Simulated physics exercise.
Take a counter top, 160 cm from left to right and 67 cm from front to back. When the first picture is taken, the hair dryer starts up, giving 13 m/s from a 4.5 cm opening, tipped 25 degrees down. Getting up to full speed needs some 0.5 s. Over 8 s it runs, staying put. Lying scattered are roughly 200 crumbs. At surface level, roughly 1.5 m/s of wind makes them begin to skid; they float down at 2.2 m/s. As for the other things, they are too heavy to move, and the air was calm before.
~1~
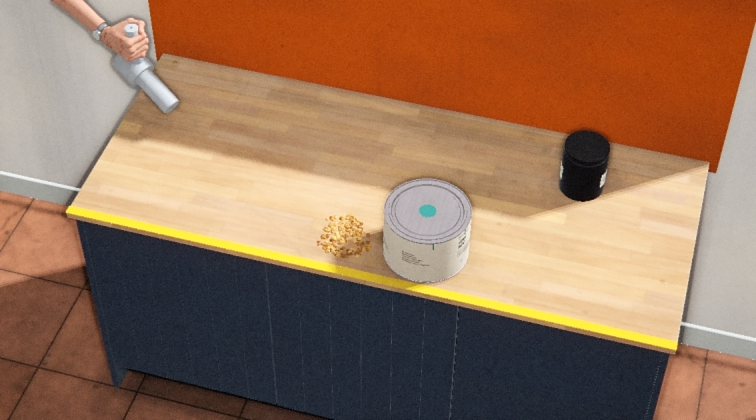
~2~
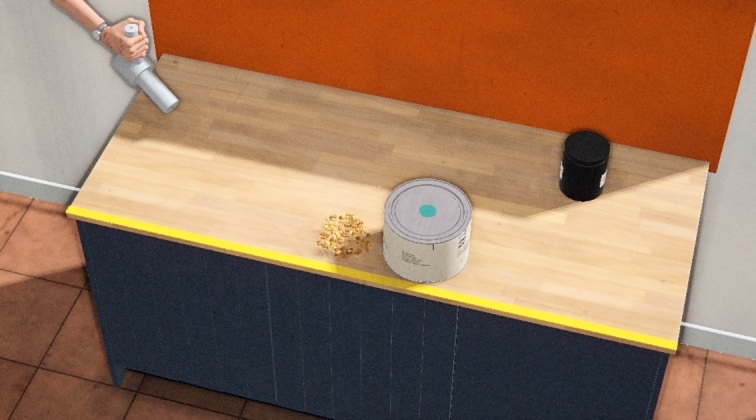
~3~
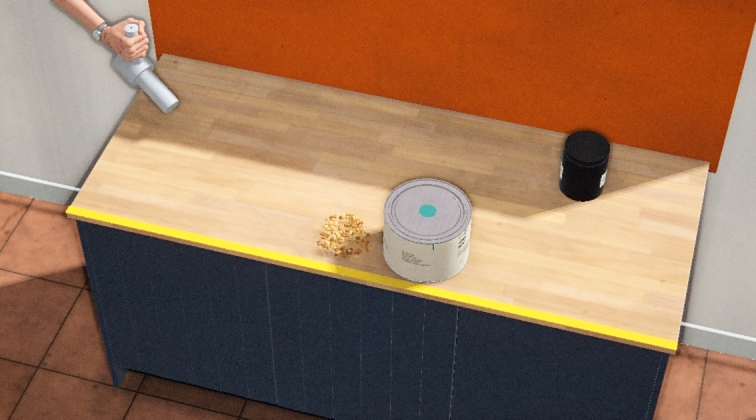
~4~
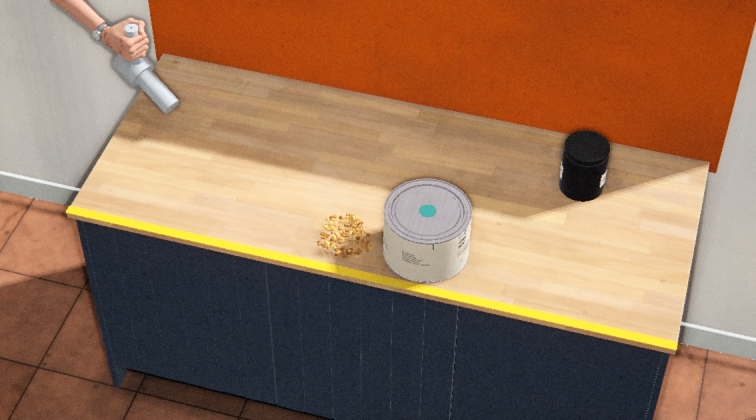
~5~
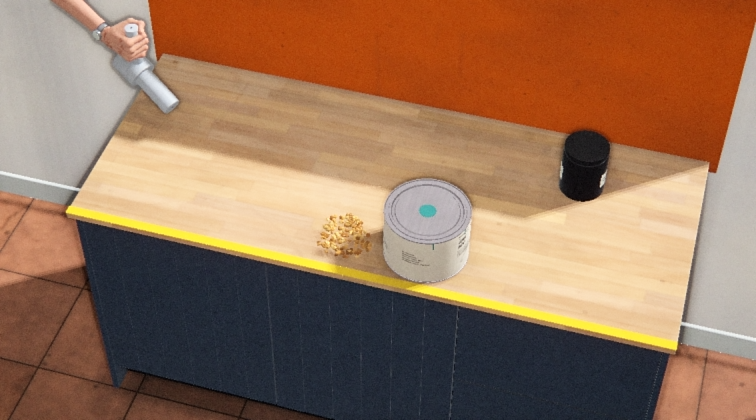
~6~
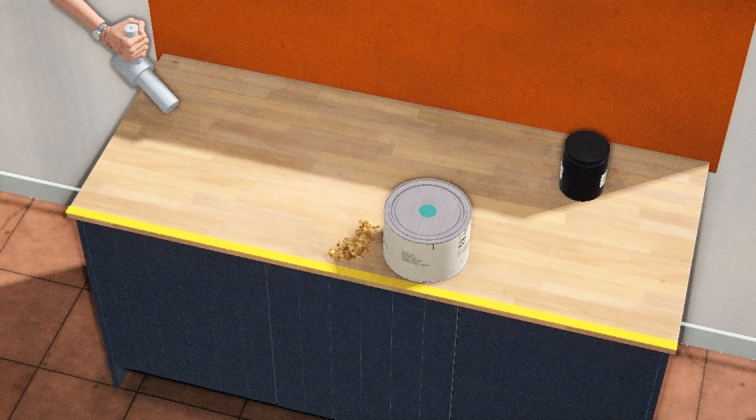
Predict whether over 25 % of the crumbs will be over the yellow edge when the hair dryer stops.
I'm expecting the count past that edge to surpass a quarter.
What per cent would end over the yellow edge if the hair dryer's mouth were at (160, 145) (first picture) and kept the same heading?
Around 70 per cent would end up there.
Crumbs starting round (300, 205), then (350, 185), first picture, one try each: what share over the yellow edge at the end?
70 %, 0 %.
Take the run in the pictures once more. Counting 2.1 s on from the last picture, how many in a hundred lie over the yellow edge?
I'd put it at about 90 percent.
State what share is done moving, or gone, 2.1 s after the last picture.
90 %.
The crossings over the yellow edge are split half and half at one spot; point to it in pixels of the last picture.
I'd put my finger close to (384, 284).
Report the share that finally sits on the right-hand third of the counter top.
Roughly 1 in a hundred.
Then, 1.2 s after the last picture, 90 % are over the yellow edge; 90 % have settled or left.
Then, 2.1 s after the last picture, 90 % are over the yellow edge; 90 % have settled or left.
Then, 4.0 s after the last picture, 90 % are over the yellow edge; 92 % have settled or left.
Then, 7.6 s after the last picture, at the end, 90 % are over the yellow edge.
